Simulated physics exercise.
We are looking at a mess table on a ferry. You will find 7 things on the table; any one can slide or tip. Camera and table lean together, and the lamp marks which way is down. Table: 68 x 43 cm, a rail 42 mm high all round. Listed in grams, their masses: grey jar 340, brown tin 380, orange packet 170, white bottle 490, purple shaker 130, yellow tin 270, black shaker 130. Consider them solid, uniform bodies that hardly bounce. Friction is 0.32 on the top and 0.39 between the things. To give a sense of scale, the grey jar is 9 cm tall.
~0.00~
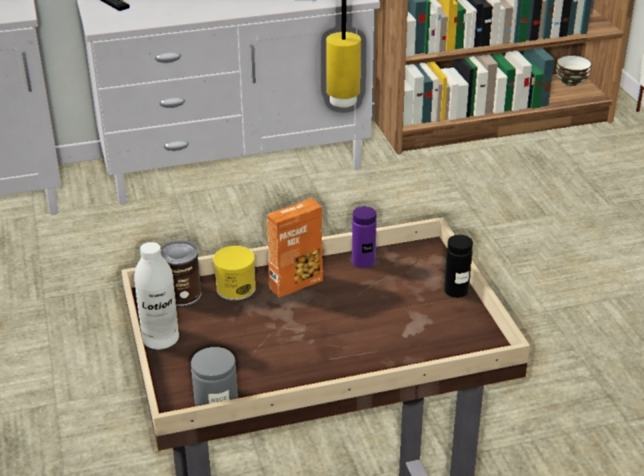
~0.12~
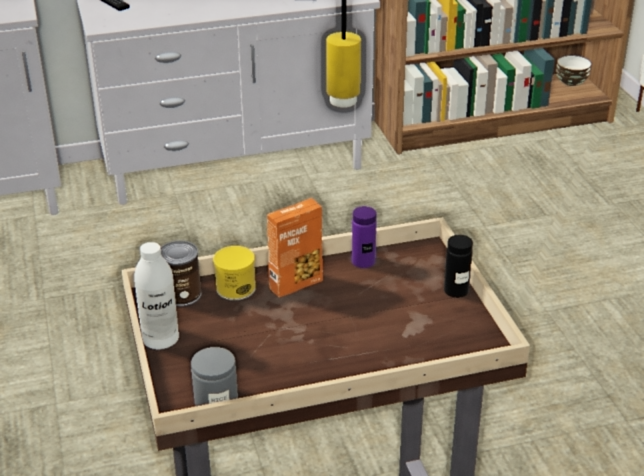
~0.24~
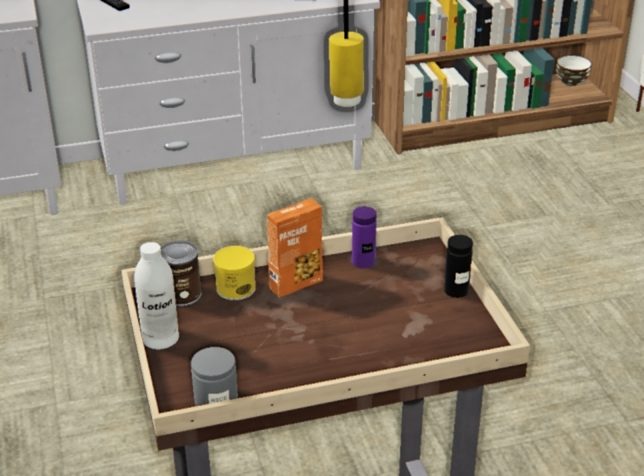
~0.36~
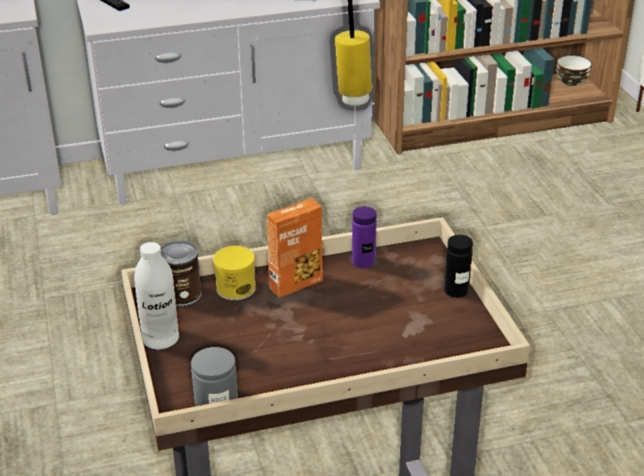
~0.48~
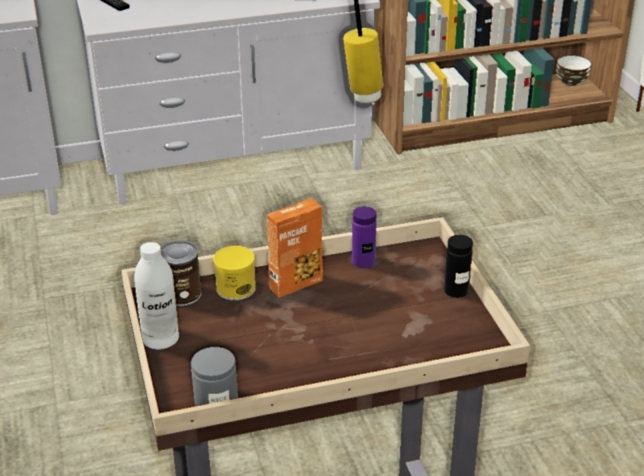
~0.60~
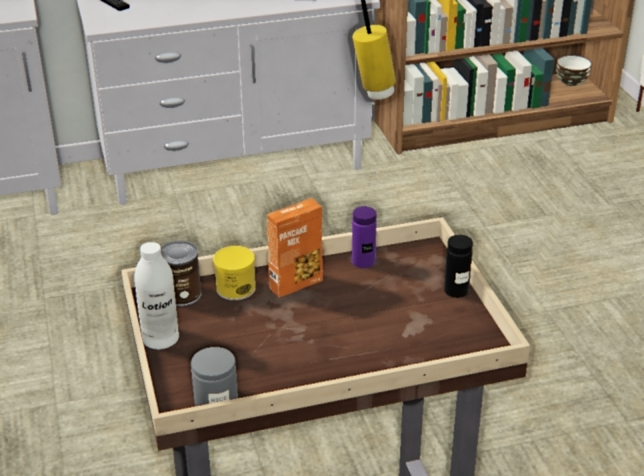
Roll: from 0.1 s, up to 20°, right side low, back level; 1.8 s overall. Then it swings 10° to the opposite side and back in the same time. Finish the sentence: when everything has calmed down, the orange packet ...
... is still on its base.
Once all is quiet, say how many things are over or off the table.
0.
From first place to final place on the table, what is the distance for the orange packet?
The shift is close to 4 cm.
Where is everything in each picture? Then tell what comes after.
Boat level; orange packet (295, 248); grey jar (215, 381), in the first picture.
Boat level; white bottle (156, 294); purple shaker (364, 237), in the second picture.
Floor tilted 1°, right side down; yellow tin (235, 273); black shaker (458, 266), in the third picture.
Floor tilted 4°, right side down; grey jar (215, 381); brown tin (180, 273), in the fourth picture.
Floor tilted 8°, right side down; white bottle (156, 294); purple shaker (364, 237), in the fifth picture.
Floor tilted 12°, right side down; orange packet (295, 248); yellow tin (235, 273), in the sixth picture.
Around 1.10 s, floor tilted 19°, right side down.
Around 1.30 s, floor tilted 15°, right side down; orange packet shifted 4 cm near (313, 246); purple shaker shifted 3 cm; grey jar shifted 3 cm.
Finally (4.2 s), all 7 still in place (within 5 cm). In the last view, orange packet near (316, 245).
